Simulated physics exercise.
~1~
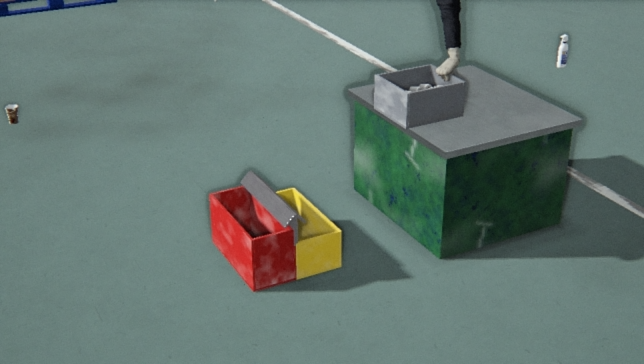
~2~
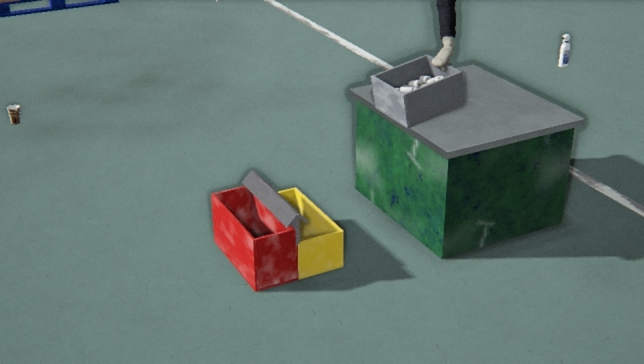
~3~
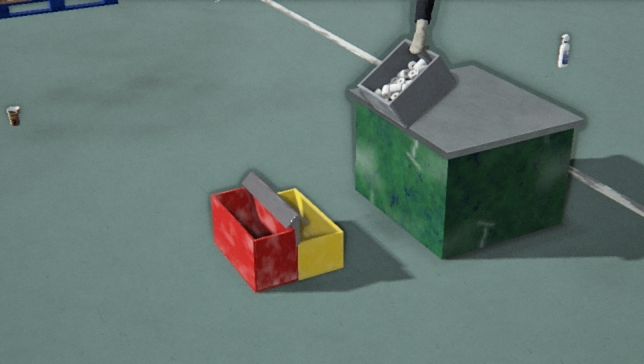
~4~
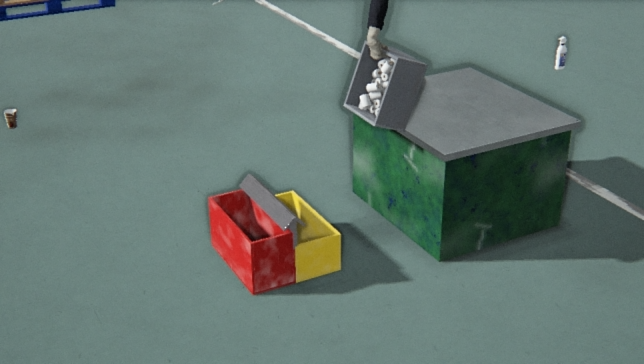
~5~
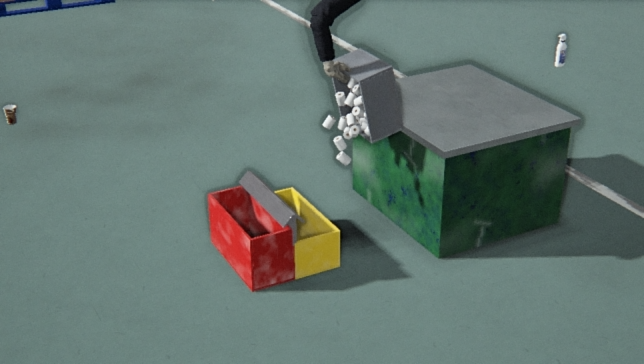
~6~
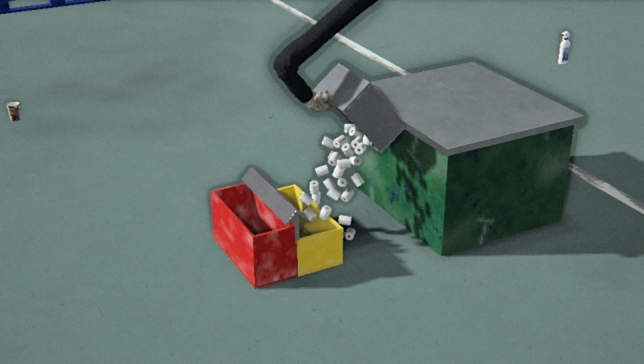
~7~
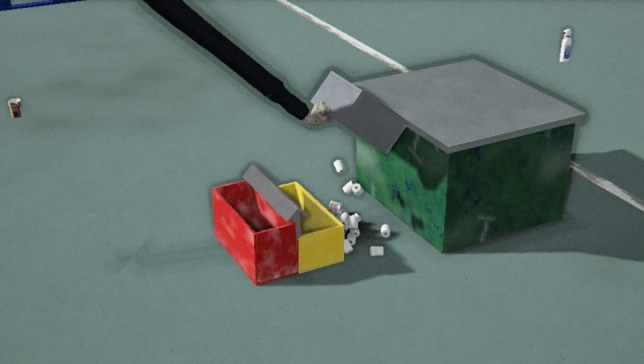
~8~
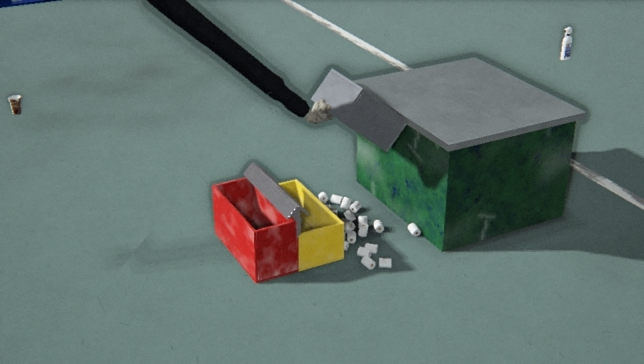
A grey crate full of small white paper rolls sits on top of a green bench, gripped by a dark-sleeved arm. The arm tilts it to the left, slowly at first, until the rolls show plainly inside and the crate leans over the bench's edge. As it tips further, the rolls spill out and tumble down towards the yellow tub and the red box joined beside it. Some drop into the yellow tub, but most land on the ground just short of it, scattering and rolling. The arm finally holds the crate upturned against the bench, with the red box still empty.
